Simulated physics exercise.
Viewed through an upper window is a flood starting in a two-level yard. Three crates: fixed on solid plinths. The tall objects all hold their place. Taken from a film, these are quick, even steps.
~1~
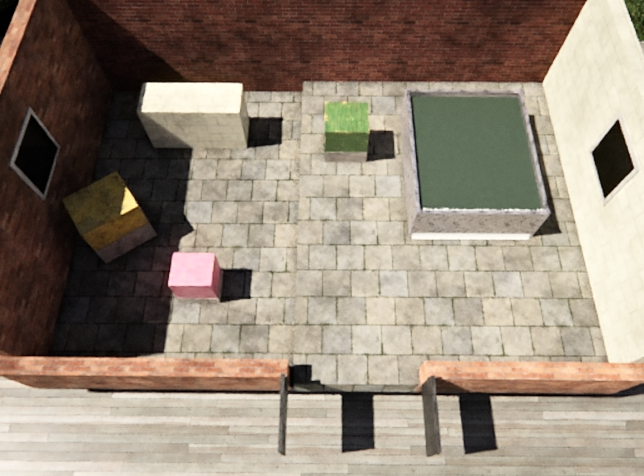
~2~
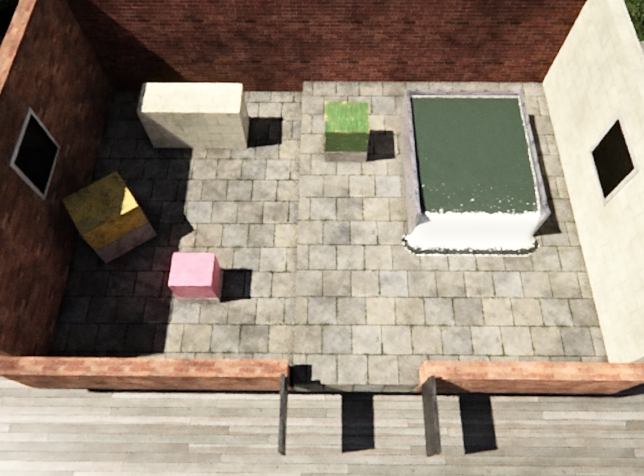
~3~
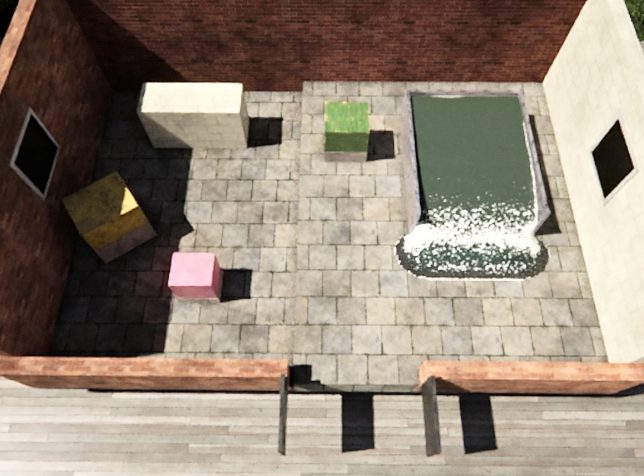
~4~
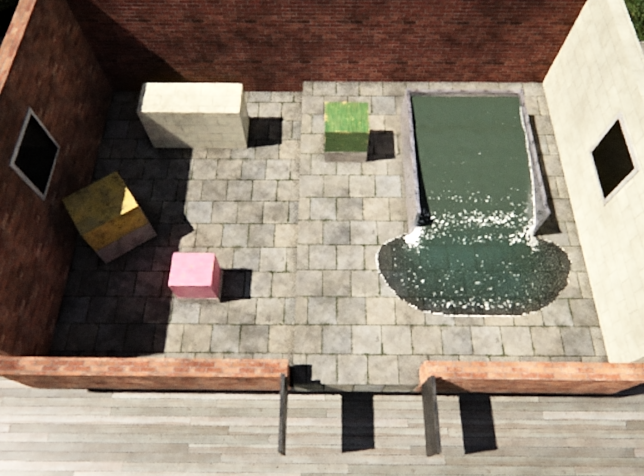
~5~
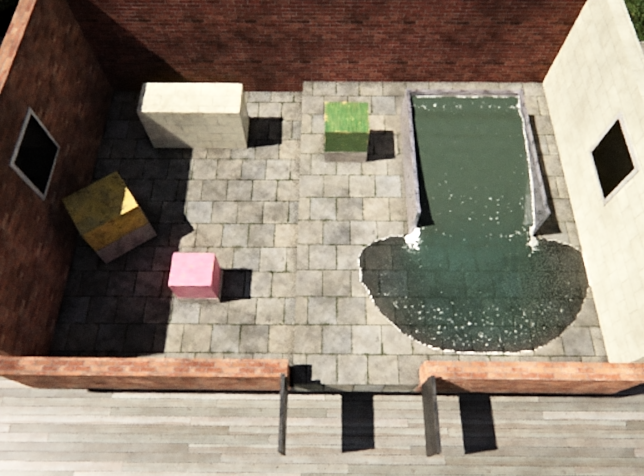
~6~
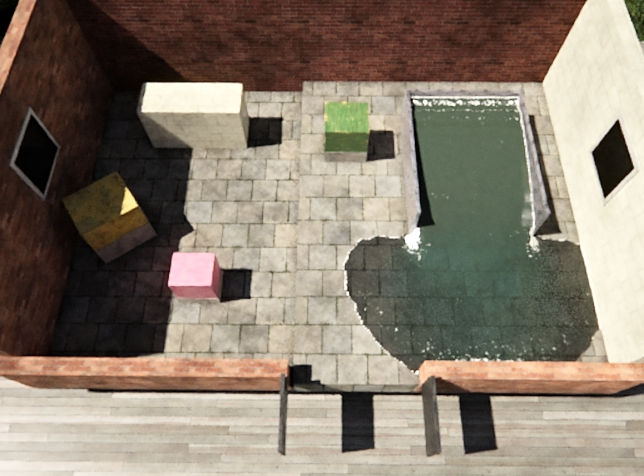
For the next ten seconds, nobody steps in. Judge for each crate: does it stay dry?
The green crate: Yes, it stays dry. The yellow crate: Yes, it stays dry. The pink crate: Yes, it stays dry.
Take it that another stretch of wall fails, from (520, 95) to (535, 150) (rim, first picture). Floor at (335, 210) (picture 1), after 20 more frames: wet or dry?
Pretty sure it's left alone at that location.
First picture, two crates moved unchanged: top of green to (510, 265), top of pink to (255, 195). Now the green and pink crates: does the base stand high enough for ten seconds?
As I read it, the green crate gets flooded and the pink crate stays clear.
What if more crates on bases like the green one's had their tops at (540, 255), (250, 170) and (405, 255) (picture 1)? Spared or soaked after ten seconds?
So, the first one gets caught, the next one stays clear of it, and the final one gets caught.
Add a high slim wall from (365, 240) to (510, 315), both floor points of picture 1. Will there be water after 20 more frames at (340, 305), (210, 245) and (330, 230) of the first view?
First inundated, then unwetted, then inundated.
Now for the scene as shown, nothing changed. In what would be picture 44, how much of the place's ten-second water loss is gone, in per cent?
It comes to around 80 per cent.
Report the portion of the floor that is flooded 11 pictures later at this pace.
Estimate: Near 25 %.
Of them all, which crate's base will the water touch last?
Last of all: The crate marked green.
A moment on, water covers 20 % of the floor; the green crate not reached, the yellow crate not reached, the pink crate not reached.
Next, water covers 25 % of the floor; the green crate not reached, the yellow crate not reached, the pink crate not reached.
Then, water covers 40 % of the floor; the green crate not reached, the yellow crate not reached, the pink crate water round its plinth.
Later, water covers 75 % of the floor; the green crate water round its plinth, the yellow crate water round its plinth, the pink crate water round its plinth.
In the end, water covers 90 % of the floor; the green crate stayed above the water, the yellow crate stayed above the water, the pink crate stayed above the water.
